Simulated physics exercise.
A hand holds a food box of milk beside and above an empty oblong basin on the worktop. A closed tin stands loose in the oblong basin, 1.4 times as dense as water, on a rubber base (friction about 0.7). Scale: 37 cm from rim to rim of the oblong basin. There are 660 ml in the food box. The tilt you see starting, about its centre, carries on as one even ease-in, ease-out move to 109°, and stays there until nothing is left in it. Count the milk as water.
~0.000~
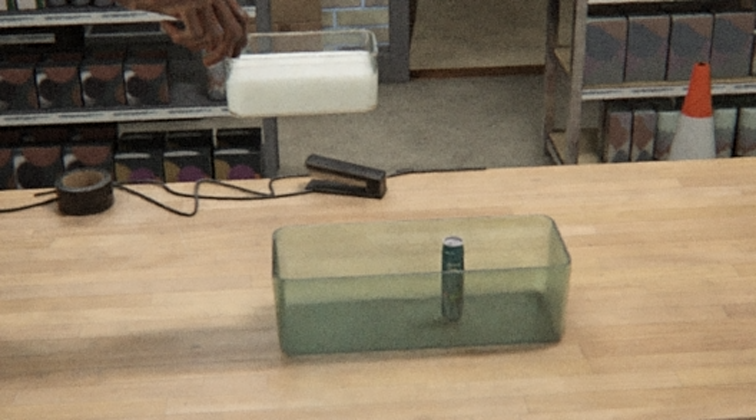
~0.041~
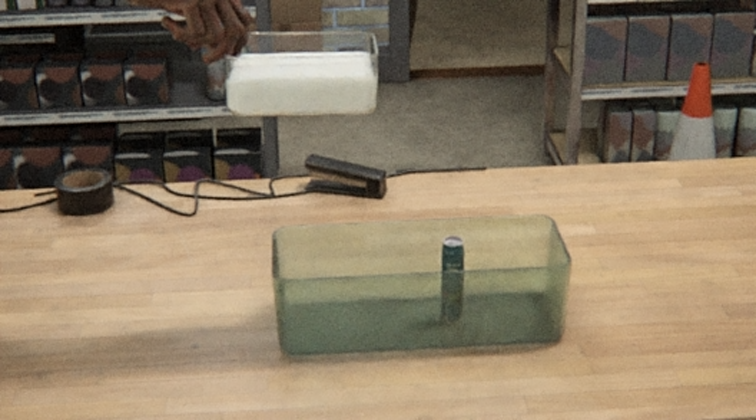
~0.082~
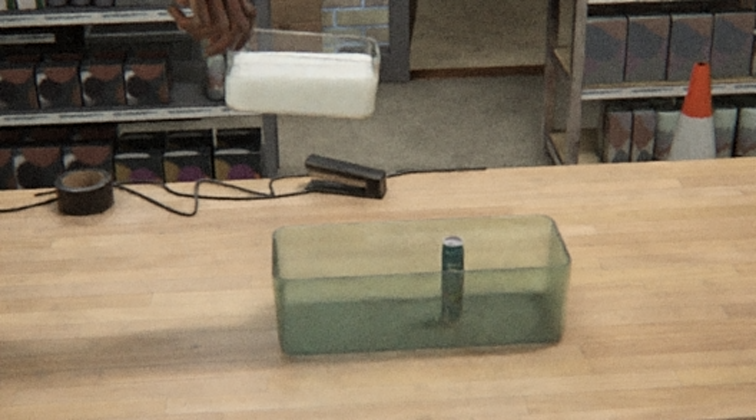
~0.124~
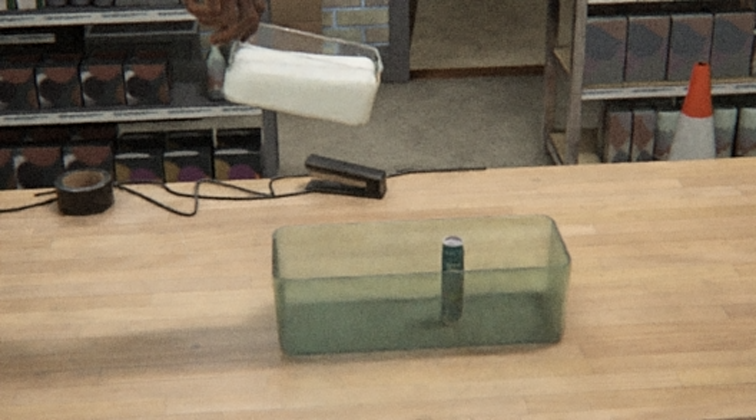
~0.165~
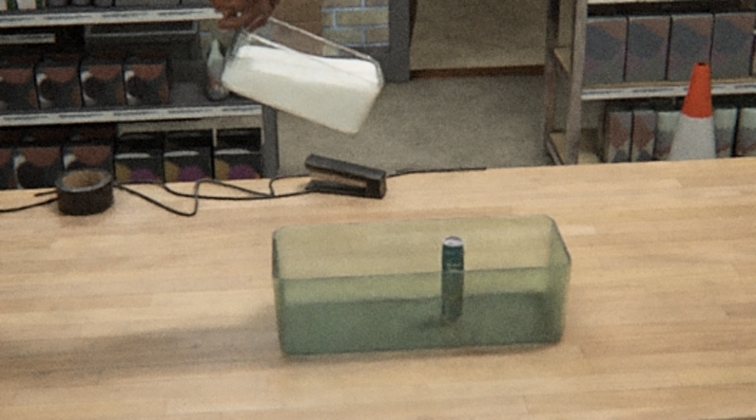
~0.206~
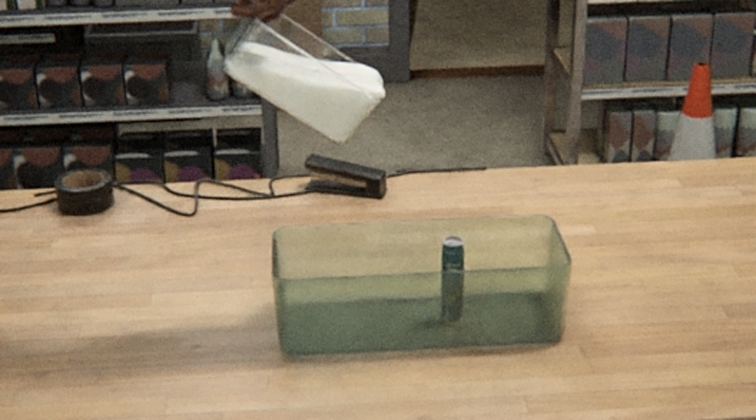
To begin with, a hand holds a clear box of white milk level above a greenish oblong basin, where a tin stands on a wooden worktop. The box then tips right end down, slowly at first, then faster, and the milk gathers towards the lowered rim while basin and tin stay still.
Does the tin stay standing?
The tin goes over.
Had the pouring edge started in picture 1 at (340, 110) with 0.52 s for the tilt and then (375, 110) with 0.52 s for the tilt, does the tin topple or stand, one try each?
First it remains upright; then it remains upright.
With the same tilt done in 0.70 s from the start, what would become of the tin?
Then it keeps standing.
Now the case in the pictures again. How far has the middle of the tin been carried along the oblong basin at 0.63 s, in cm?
Some 2 cm.
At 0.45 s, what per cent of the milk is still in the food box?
Some 12 per cent.
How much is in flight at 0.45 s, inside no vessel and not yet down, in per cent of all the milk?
Some 74 per cent.
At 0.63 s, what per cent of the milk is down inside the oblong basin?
About 84 per cent.
By 0.45 s the tilt is 104° and 12 per cent is still to pour; the tin stands where it began.
By 0.63 s the tilt is 109° and 3 per cent is still to pour; the tin stands 2 cm from where it began.
By 0.82 s the tilt is 109° and 0 per cent is still to pour; the tin stands 1 cm from where it began.
By 1.02 s the tilt is 109° and 0 per cent is still to pour; the tin leans 36°.
At rest the tin lies on its side.
